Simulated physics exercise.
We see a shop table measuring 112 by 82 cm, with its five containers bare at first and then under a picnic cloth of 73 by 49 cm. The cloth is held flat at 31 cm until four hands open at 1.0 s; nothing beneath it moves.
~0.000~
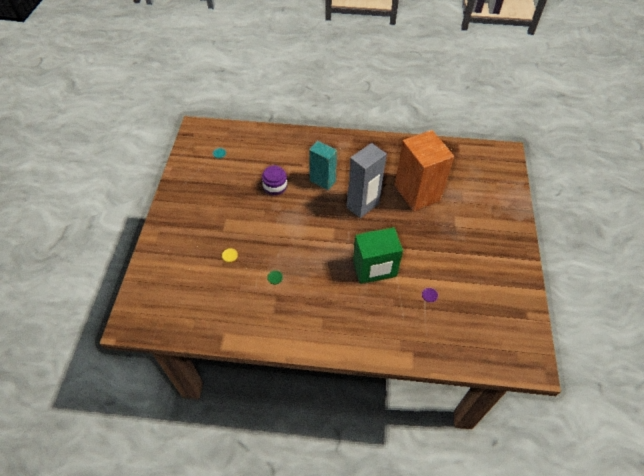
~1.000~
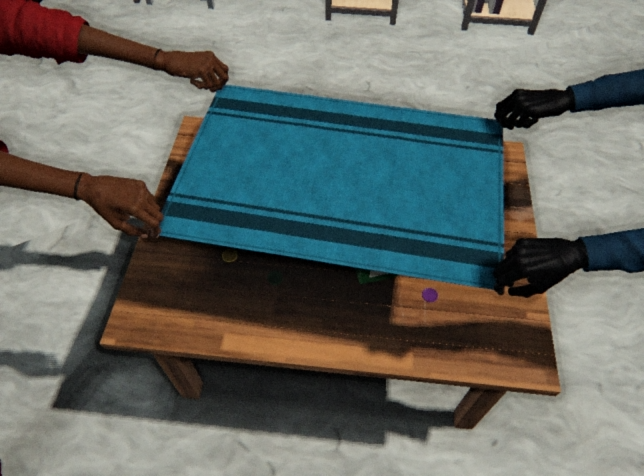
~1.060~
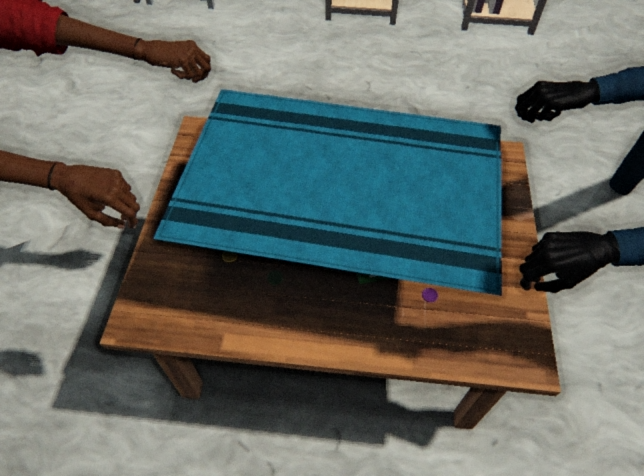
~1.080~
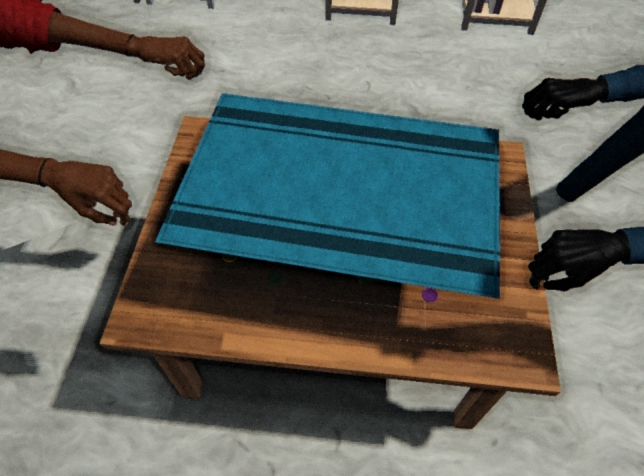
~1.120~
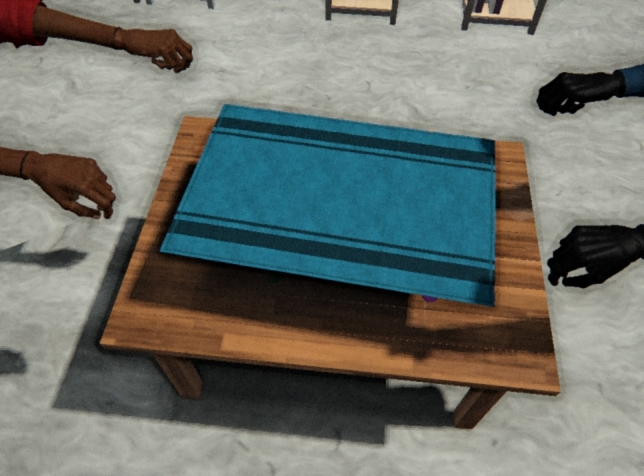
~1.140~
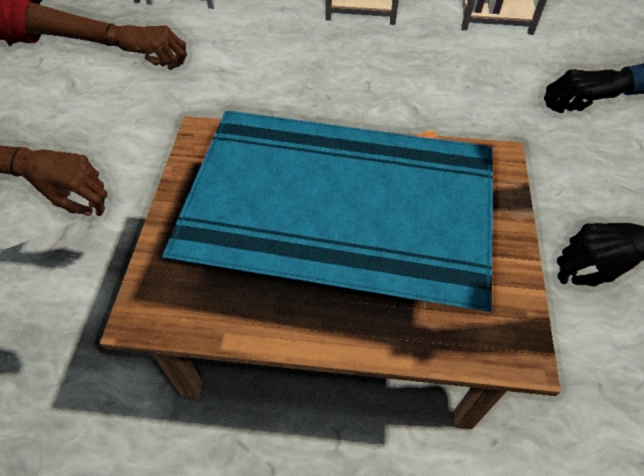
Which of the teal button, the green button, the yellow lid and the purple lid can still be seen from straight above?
In order: The teal button still shows; the green button vanishes under it; the yellow lid gets covered; the purple lid vanishes under it.
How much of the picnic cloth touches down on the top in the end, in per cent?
About 25 per cent.
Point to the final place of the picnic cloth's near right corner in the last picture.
In the final picture you'd find it somewhere near (469, 294).
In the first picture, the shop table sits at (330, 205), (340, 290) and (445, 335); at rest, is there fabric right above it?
In order: Hidden, hidden, exposed.
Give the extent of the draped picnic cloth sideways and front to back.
About 70 cm by 46 cm.
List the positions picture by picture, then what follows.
Teal button (219, 153); green button (275, 277); yellow lid (230, 255); purple lid (430, 295); grey carton (369, 155), 21 cm tall; green box (379, 242), 13 cm tall; purple jar (274, 173), 6 cm tall; orange block (428, 148), 19 cm tall; teal block (323, 150), 14 cm tall, in the first picture.
Picnic cloth corners (152, 234) (220, 84) (502, 121) (504, 291); highest point 31 cm, lowest 31 cm, in the second picture.
Picnic cloth corners (154, 239) (221, 89); highest point 29 cm, lowest 29 cm, in the third picture.
Picnic cloth corners (156, 242) (222, 93); highest point 28 cm, lowest 28 cm, in the fourth picture.
Picnic cloth corners (160, 252) (224, 104); highest point 24 cm, lowest 24 cm, in the fifth picture.
Picnic cloth corners (163, 257) (226, 111) (492, 147) (491, 312); highest point 22 cm, lowest 22 cm, in the sixth picture.
After 1.3 s, 20 % of it is down, spanning 69 by 48 cm, above green button, yellow lid, purple lid.
After 1.5 s, 25 % of it is down, spanning 70 by 47 cm, above green button, yellow lid, purple lid.
After 1.7 s, 25 % of it is down, spanning 70 by 46 cm, above green button, yellow lid, purple lid.
After 1.9 s, 25 % of it is down, spanning 70 by 46 cm, above green button, yellow lid, purple lid.
After 2.7 s, 25 % of it is down, spanning 70 by 47 cm, above green button, yellow lid, purple lid.
